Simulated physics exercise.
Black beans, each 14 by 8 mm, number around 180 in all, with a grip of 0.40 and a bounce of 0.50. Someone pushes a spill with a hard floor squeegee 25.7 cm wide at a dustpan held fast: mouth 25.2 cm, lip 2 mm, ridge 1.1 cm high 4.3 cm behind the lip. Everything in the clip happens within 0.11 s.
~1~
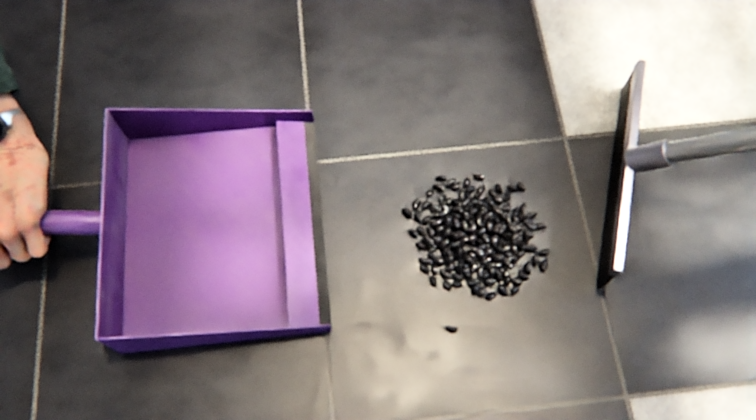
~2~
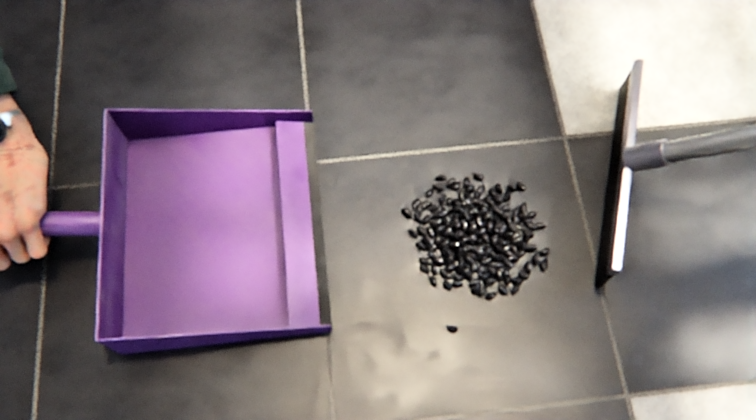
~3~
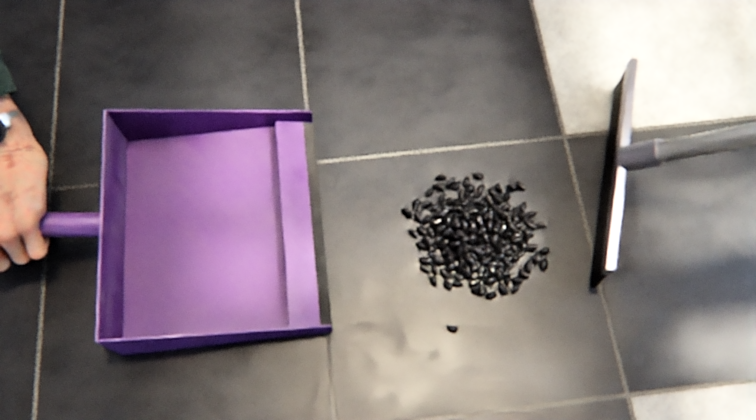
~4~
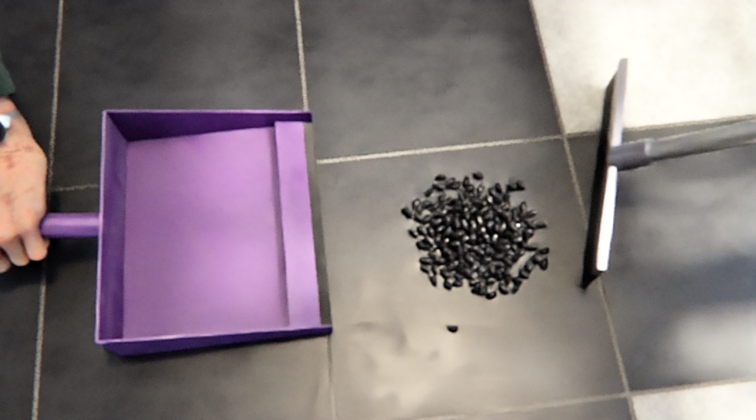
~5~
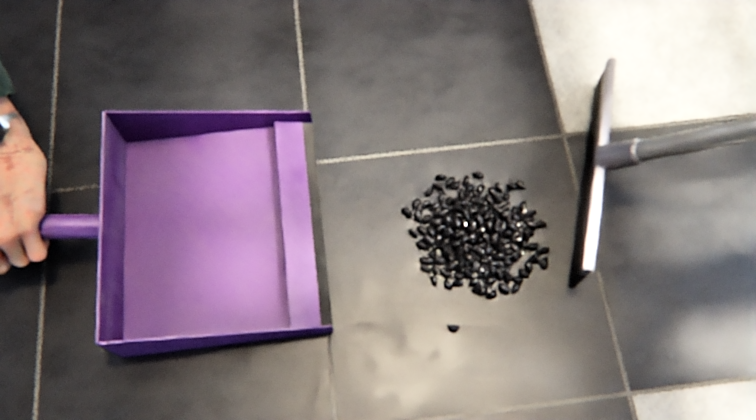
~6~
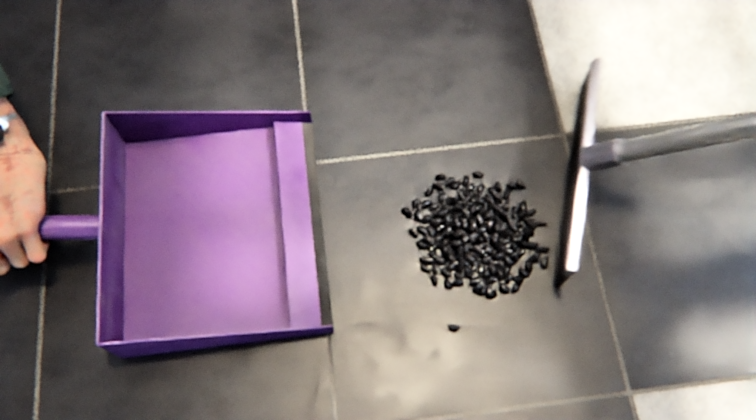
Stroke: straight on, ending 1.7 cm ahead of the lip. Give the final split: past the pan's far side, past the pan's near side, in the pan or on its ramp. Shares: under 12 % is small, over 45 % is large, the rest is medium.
Far side: A small share; near side: A small share; pan: A medium share.
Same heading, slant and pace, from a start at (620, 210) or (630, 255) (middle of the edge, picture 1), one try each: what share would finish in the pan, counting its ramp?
20 and 15 per cent, roughly.
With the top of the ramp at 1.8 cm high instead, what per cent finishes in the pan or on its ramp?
20 per cent.
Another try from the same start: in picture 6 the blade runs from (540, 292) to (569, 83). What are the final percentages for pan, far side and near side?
Final per cent - pan 50, far 5, near 5.
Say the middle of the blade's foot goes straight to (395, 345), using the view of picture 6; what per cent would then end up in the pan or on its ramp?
Some 0 percent.
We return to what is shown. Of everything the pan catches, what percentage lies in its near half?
60 per cent.
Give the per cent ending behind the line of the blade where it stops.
Near 5 percent, give or take.
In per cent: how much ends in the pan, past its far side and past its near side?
Far side - 5; near side - 10; pan - 25.
Then, 0.16 s after the last picture, middle of the blade 17 cm from the lip; 0 % over the lip, far side 0 %, near side 5 %.
Then, 0.27 s after the last picture, middle of the blade 9 cm from the lip; 0 % over the lip, far side 0 %, near side 5 %.
Then, 0.50 s after the last picture, middle of the blade 6 cm from the lip; 25 % over the lip, far side 5 %, near side 10 %.
In the end, far side 5 %, near side 10 %, pan 25 %, in front of the lip or behind the blade 60 %.
